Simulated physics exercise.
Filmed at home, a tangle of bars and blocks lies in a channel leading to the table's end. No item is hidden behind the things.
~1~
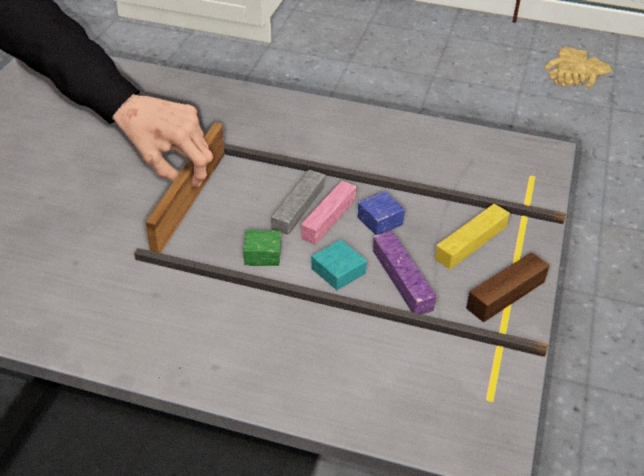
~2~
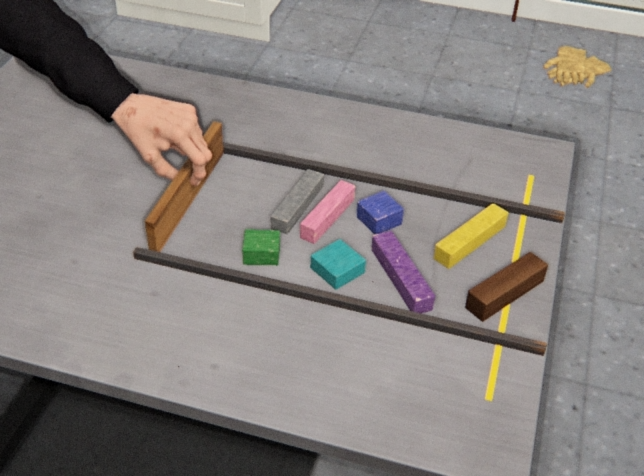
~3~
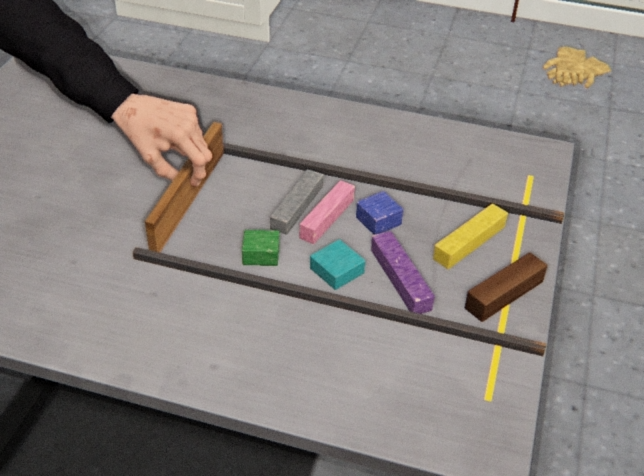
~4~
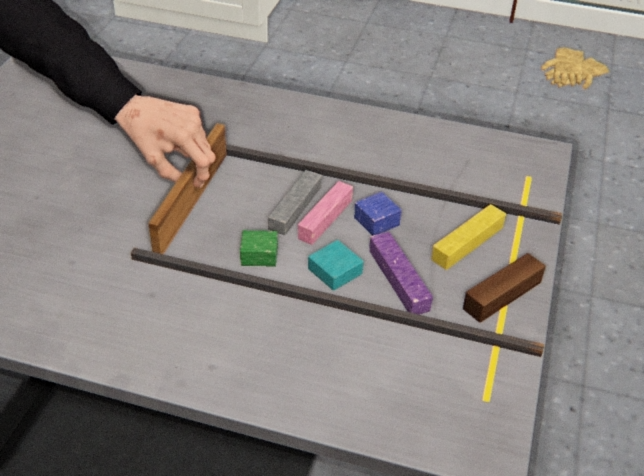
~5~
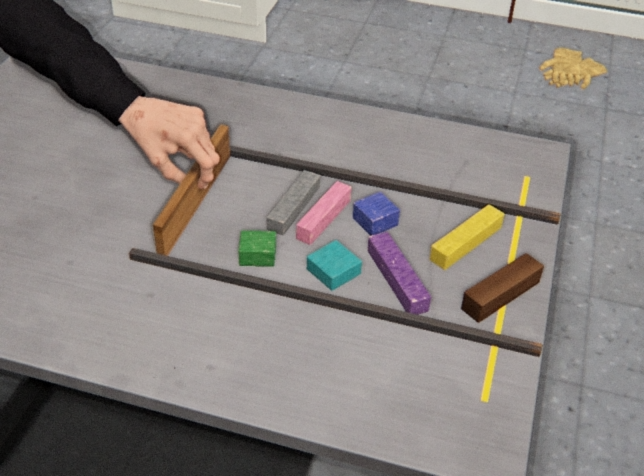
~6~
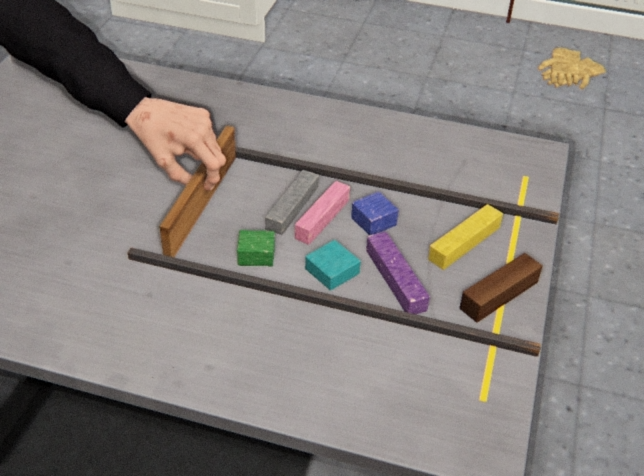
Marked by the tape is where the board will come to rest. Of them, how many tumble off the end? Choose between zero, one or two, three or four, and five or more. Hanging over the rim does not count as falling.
The count is five or more.
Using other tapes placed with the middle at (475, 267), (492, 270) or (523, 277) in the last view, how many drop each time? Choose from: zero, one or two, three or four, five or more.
Taken in the order given: 1 or 2, either three or four, 5 or more.
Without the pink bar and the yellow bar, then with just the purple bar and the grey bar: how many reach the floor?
Tally per try: 3 / 3.
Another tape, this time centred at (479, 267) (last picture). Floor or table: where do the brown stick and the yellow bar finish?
Outcome - brown stick topples off, yellow bar topples off.
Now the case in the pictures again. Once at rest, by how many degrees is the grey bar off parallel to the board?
Some 0 degrees.
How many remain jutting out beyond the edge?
The total here is 0.
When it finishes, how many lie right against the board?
Well, it touches 2.
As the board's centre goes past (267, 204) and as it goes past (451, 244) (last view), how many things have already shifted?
That makes 1 at the first spot and 8 at the second.
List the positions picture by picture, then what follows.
The first frame shows brown stick (508, 287); yellow bar (473, 236); purple bar (403, 272); board (188, 186); tape (514, 273).
The second frame shows yellow bar (471, 236); grey bar (298, 201).
The third frame shows purple bar (401, 272); turquoise block (337, 264).
The fourth frame shows brown stick (504, 287); green block (259, 248).
The fifth frame shows yellow bar (467, 237); blue block (376, 214).
The sixth frame shows brown stick (501, 287); yellow bar (466, 237); purple bar (397, 273); board (201, 189); tape (507, 273).
Soon after, none off yet; brown stick at rest near (501, 287); yellow bar at rest near (466, 237); purple bar at rest near (397, 273).
After that, none off yet; brown stick moving near (508, 287); yellow bar displaced a little near (477, 236); purple bar displaced a little near (443, 275).
And then, none off yet; brown stick tilting a little near (563, 288); yellow bar displaced about its own width near (538, 246); purple bar displaced about its own width near (520, 290).
In the end, the number that fall off is five or more; gone, turquoise block, blue block, purple bar, yellow bar and brown stick.
